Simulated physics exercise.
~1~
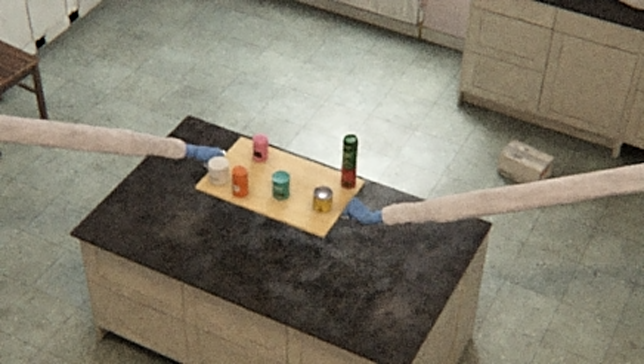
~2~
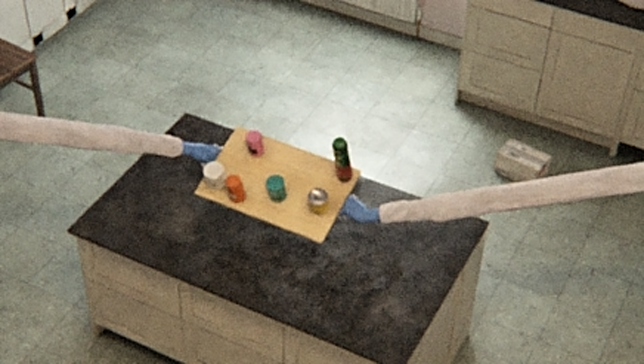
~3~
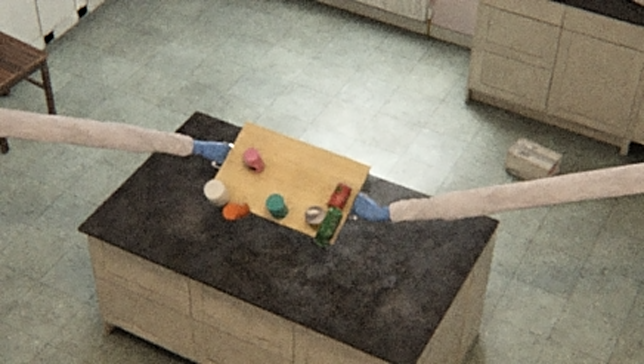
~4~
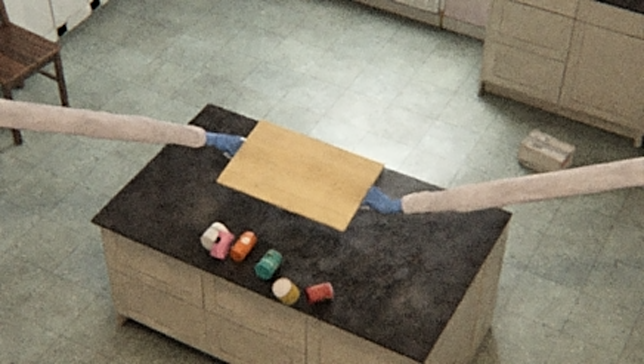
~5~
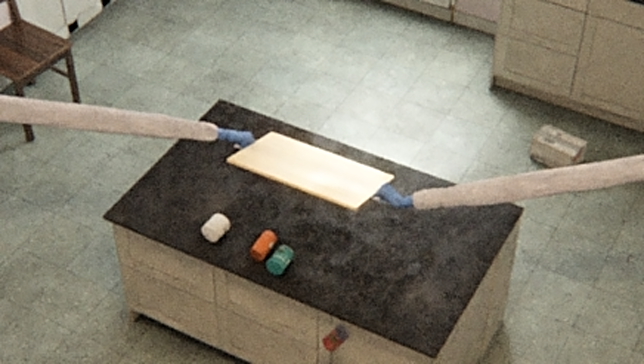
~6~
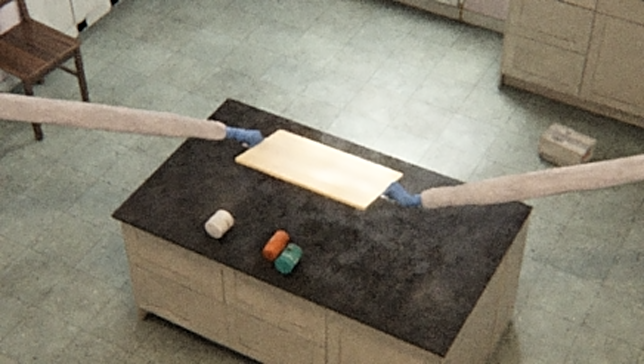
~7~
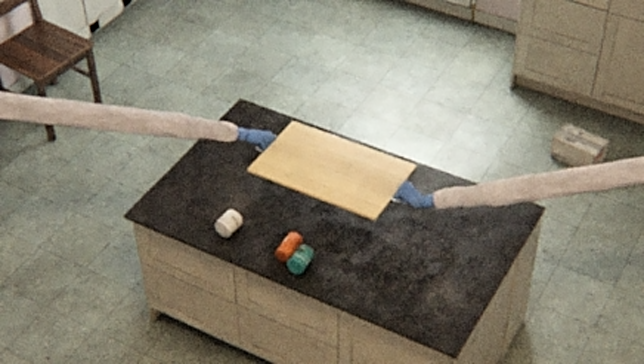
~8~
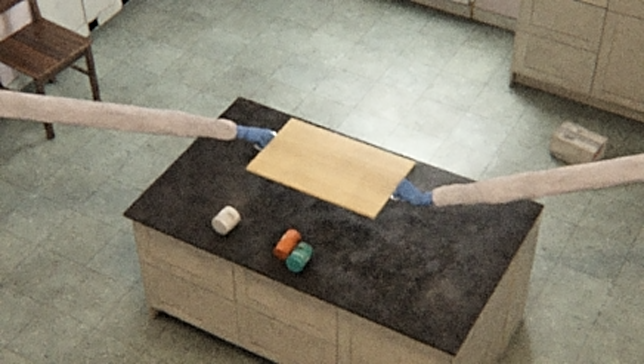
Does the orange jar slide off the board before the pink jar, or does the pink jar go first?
The orange jar goes first. It slides off the near edge while the pink jar is still on the board, and the pink one follows.
